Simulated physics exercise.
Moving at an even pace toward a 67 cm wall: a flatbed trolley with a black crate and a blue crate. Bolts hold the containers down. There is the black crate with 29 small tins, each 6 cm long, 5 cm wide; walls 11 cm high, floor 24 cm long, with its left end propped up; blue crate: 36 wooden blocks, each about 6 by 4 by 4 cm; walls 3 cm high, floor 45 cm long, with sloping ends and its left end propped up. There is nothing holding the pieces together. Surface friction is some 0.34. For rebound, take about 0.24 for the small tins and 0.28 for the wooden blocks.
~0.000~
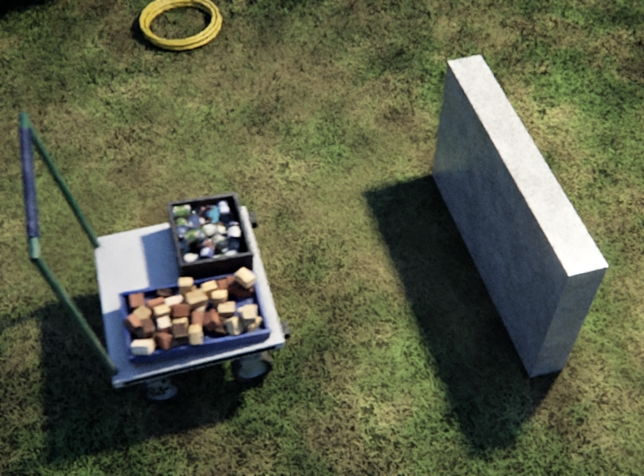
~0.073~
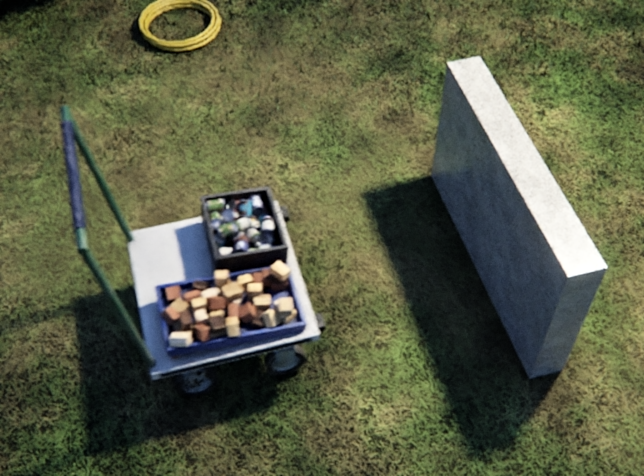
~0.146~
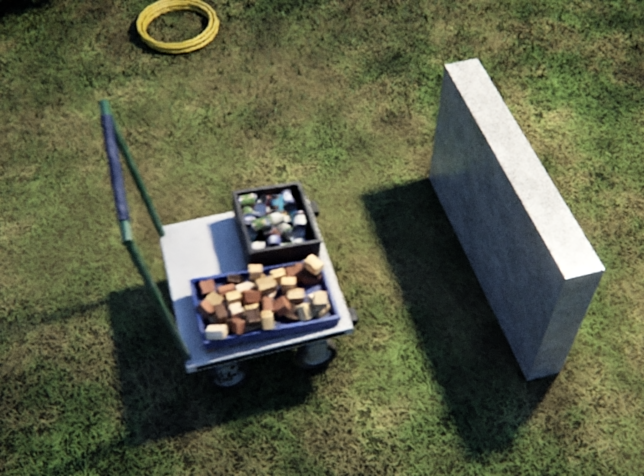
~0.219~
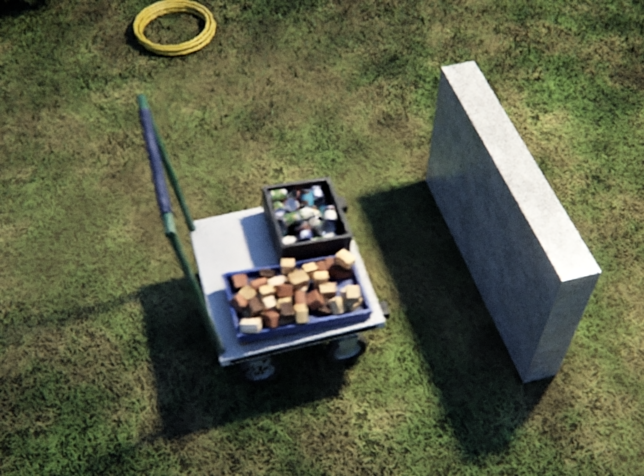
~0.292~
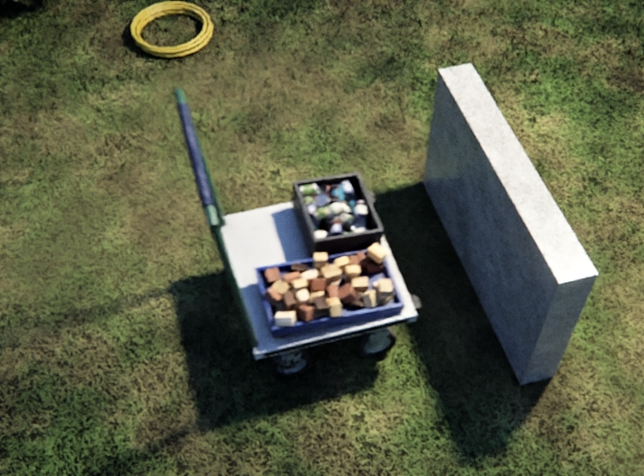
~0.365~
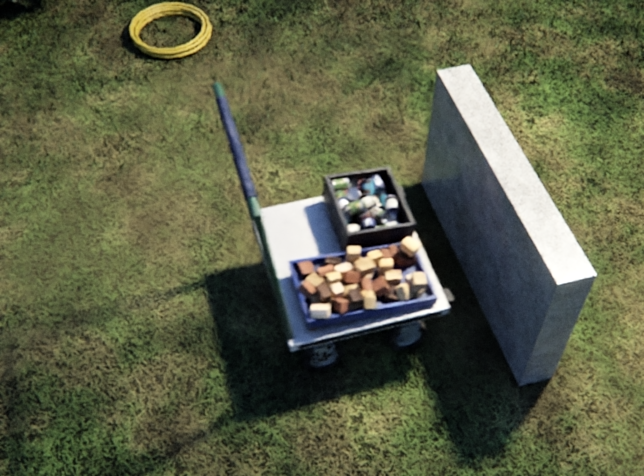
Flatbed trolley carrying a black crate of small tins and a blue crate of wooden blocks rolling right across grass toward a grey wall.
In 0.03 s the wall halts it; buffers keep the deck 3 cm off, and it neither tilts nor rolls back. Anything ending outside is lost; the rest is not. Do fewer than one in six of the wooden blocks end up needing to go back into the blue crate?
The spill tops a sixth.
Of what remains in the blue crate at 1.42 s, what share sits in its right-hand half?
Share in that half: Roughly 70 percent.
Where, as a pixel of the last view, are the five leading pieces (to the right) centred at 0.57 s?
The leading five average out near (477, 231).
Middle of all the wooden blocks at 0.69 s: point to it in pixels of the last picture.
They're centred near (444, 267).
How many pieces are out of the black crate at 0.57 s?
The black crate is at around 0.
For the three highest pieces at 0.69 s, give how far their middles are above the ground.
On average roughly 46 centimetres up.
After 0.47 s, contact with the wall.
After 0.57 s, 0 of 29 out of the black crate and 5 of 36 out of the blue crate.
After 0.69 s, 0 of 29 out of the black crate and 7 of 36 out of the blue crate.
After 0.92 s, 0 of 29 out of the black crate and 10 of 36 out of the blue crate.
When it is over (at 1.42 s), 0 of 29 out of the black crate and 10 of 36 out of the blue crate. Asked share, 10 of 36, 28 per cent.
